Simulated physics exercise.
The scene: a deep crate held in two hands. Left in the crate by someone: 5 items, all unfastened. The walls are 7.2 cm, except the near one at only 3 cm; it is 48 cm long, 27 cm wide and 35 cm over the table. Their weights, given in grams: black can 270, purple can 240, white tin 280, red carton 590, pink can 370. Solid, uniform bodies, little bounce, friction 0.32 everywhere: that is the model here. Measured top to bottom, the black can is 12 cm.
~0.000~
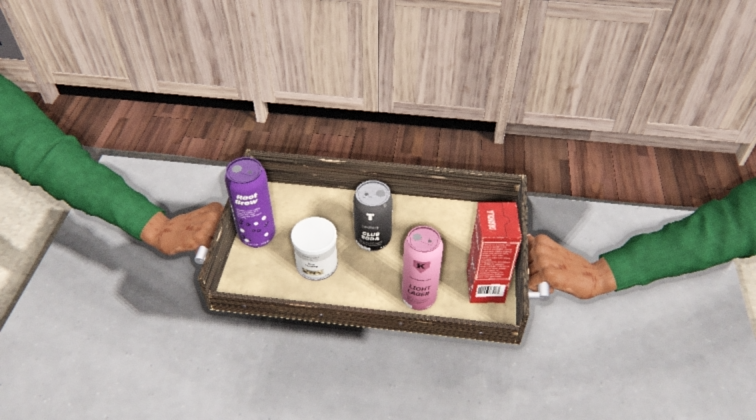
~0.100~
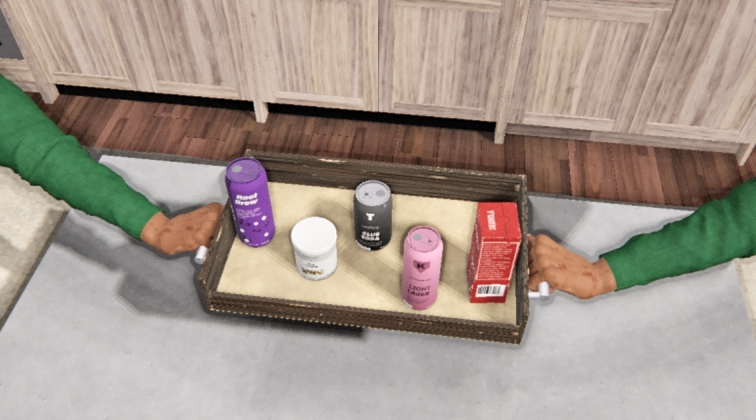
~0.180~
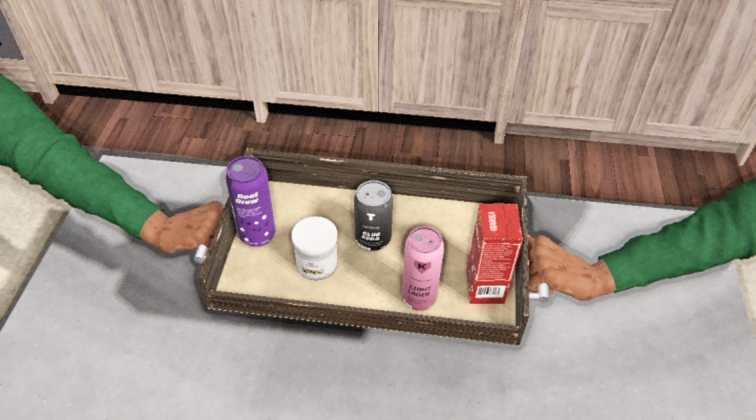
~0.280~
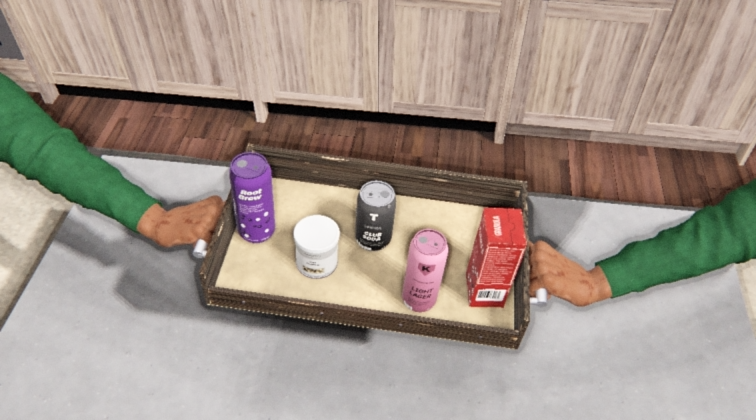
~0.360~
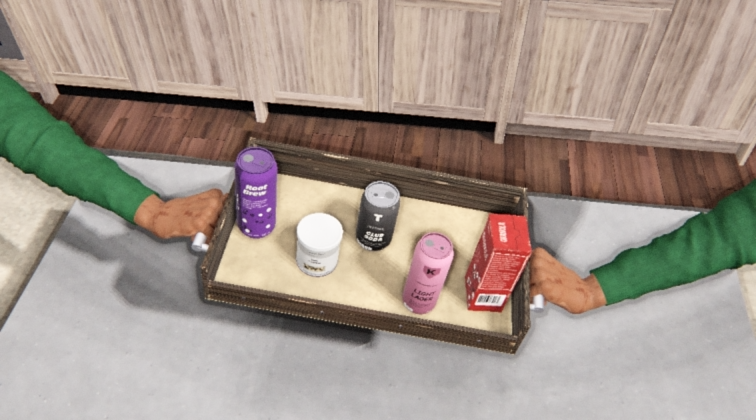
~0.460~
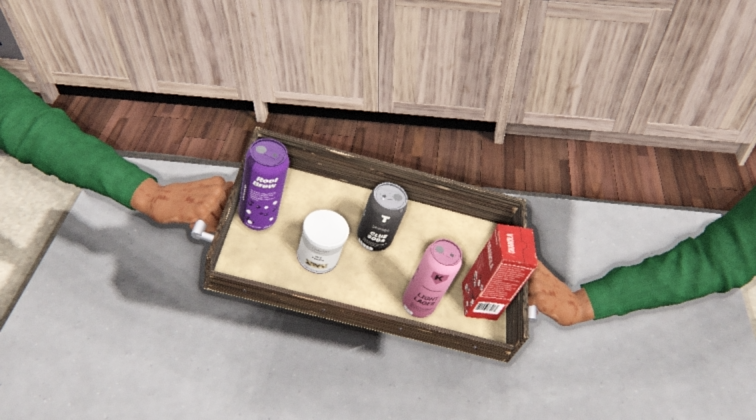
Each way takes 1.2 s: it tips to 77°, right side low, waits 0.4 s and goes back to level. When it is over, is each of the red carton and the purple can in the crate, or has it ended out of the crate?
Red carton: Still in the crate; purple can: Out of the crate.
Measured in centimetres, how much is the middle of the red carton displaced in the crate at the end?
Displacement: Approx. 2 cm.
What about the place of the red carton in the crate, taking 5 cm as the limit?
The red carton keeps its place.
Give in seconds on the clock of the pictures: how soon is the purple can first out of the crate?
I'd say around the 1.2 s mark.
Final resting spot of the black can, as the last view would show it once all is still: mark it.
It settles somewhere near (501, 229).
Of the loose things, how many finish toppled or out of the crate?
That comes to 2.
After 0.96 s, crate tipped 65°, right side down; purple can moved 24 cm near (432, 252); red carton moved 2 cm near (461, 332); pink can 26° off its base.
After 2.16 s, crate tipped 54°, right side down; purple can and pink can now out of the crate; red carton moved 2 cm near (477, 324); white tin 10° off its base.
In the end (3.4 s), out of the crate, purple can and pink can; not toppled but over 5 cm from the start, black can and white tin; the last one under 5 cm from the start. In the last view, red carton near (505, 254), purple can near (575, 270).
